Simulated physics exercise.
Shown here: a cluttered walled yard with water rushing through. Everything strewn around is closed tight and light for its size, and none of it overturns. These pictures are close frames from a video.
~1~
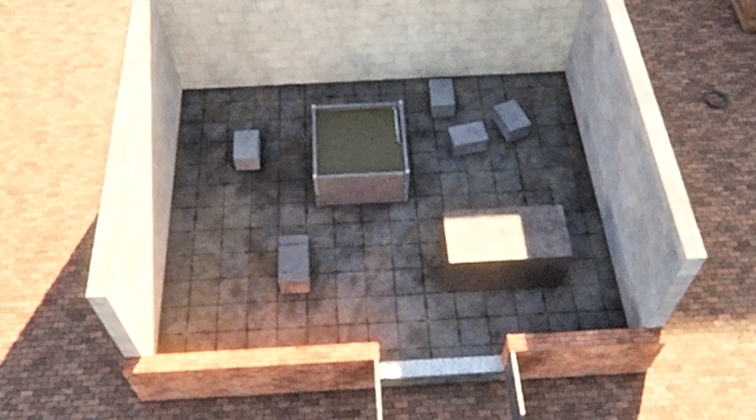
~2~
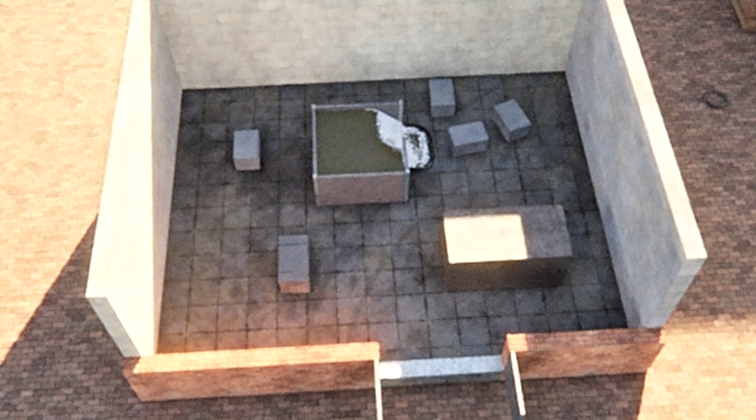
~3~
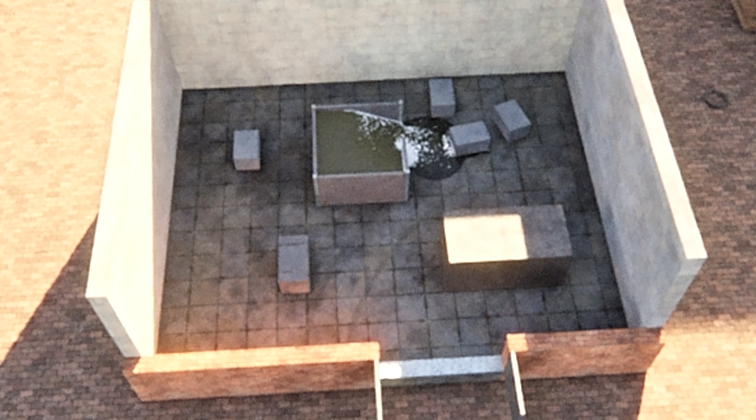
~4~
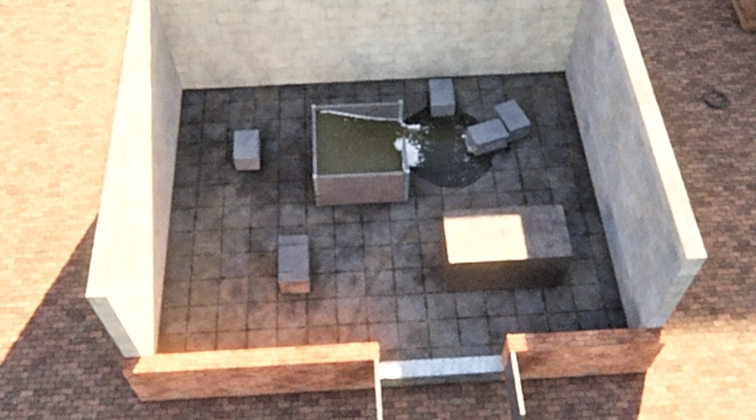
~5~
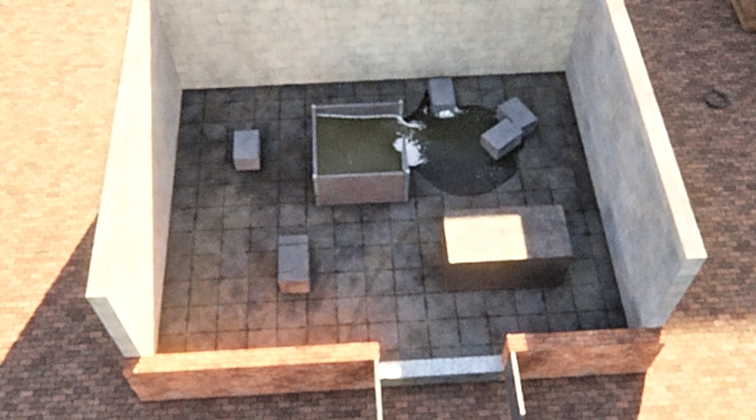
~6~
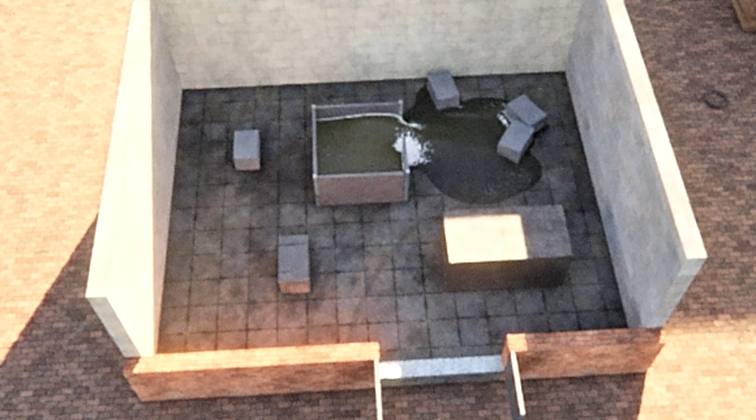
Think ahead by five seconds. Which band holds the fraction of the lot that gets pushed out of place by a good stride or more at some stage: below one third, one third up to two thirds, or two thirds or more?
A third to two thirds.
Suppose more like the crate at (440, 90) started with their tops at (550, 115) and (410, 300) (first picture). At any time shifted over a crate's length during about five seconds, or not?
First driven off, second remains in place.
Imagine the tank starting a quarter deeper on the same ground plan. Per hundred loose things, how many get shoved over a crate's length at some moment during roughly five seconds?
Close to 60 %.
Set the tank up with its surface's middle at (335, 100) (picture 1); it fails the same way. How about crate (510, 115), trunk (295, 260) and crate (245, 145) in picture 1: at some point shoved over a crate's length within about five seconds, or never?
Lab note - in sequence: Displaced that much; less than that; less than that.
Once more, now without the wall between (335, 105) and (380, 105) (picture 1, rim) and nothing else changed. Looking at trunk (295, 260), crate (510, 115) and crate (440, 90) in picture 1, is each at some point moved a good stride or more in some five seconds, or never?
Here is how they go, in order: Fails to go that far, dislodged that far, and dislodged that far.
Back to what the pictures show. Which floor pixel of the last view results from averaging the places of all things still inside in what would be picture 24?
Centre of the remaining clutter: Around (446, 171).
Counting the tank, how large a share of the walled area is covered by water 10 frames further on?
Something like 35 in a hundred.
A moment on, 2 of 5 are well off their spots; 1 afloat.
Next, 3 of 5 are well off their spots; 3 afloat.
Later, 3 of 5 are well off their spots; 3 afloat.
In the end, 3 of 5 are well off their spots, and 3 have been at some point; 3 afloat.
